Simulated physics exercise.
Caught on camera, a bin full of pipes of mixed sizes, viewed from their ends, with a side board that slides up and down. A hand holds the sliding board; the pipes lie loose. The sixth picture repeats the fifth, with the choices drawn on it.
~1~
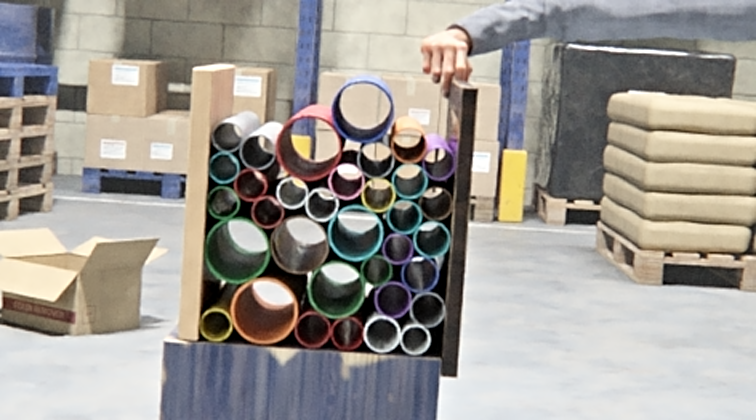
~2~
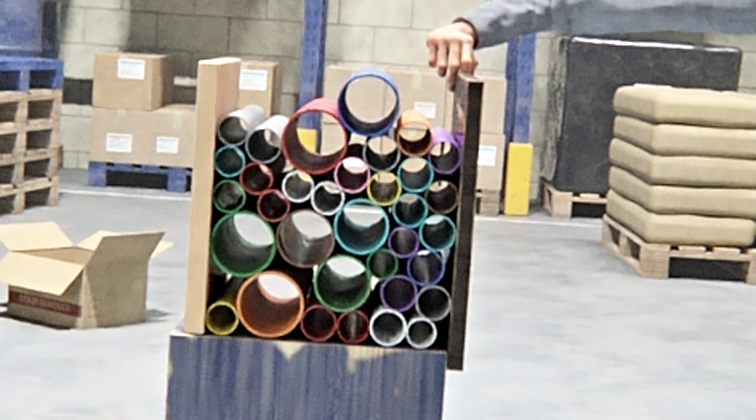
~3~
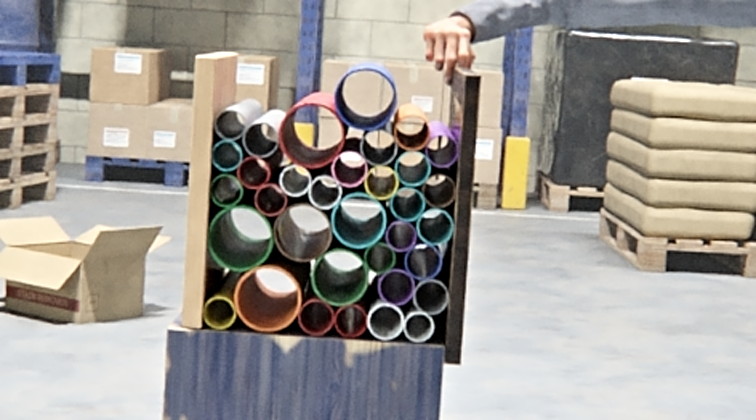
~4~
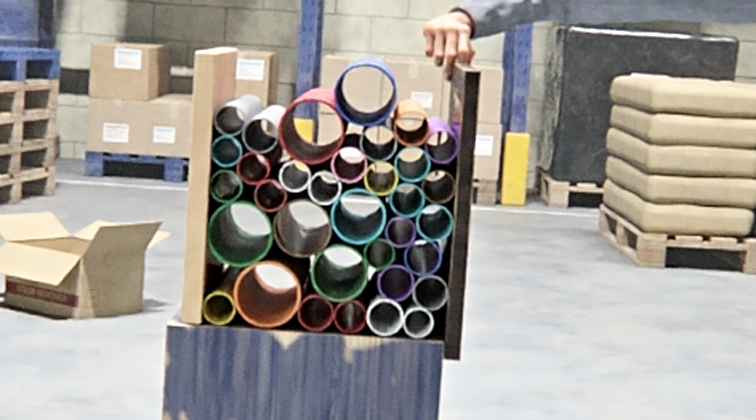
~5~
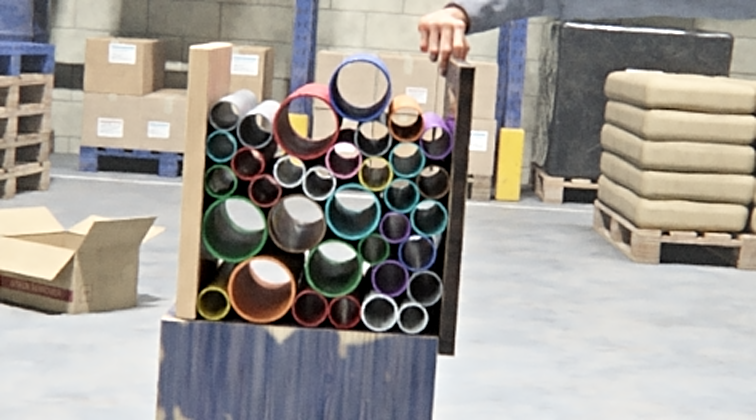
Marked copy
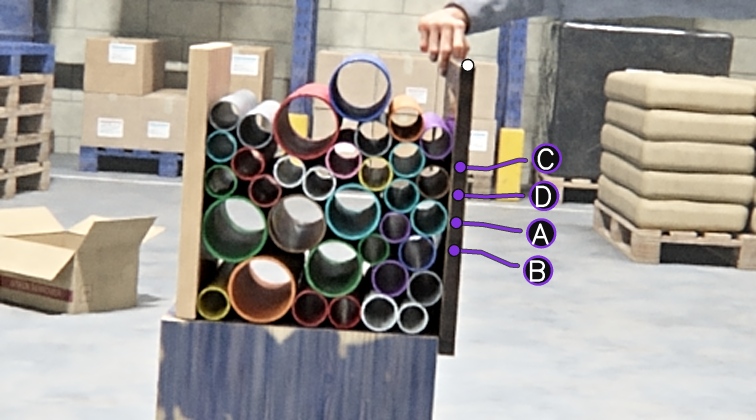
Colourful pipes of mixed sizes sat stacked in a bin while a hand gripped the top of the dark board on the right; the view wobbled slightly, but the board and pipes barely moved.
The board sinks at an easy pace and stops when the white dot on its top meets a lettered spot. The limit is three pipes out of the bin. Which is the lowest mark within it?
Lower it to D and no more.
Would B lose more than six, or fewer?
At B, more than six.
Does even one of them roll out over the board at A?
At A: Yes.
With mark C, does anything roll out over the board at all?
No, at C.
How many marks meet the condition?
Two of the four.
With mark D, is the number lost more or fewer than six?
It loses fewer than six.
On the copy, A at (456, 223); B at (454, 250); C at (460, 167); D at (458, 195); the white dot at (468, 65).
On D. First, top of the board (455, 123).
Then, top of the board (450, 190).
Finally, top of the board (450, 194), two out over the board.
By contrast, A more than three out over the board; B more than three out over the board; C none out over the board.
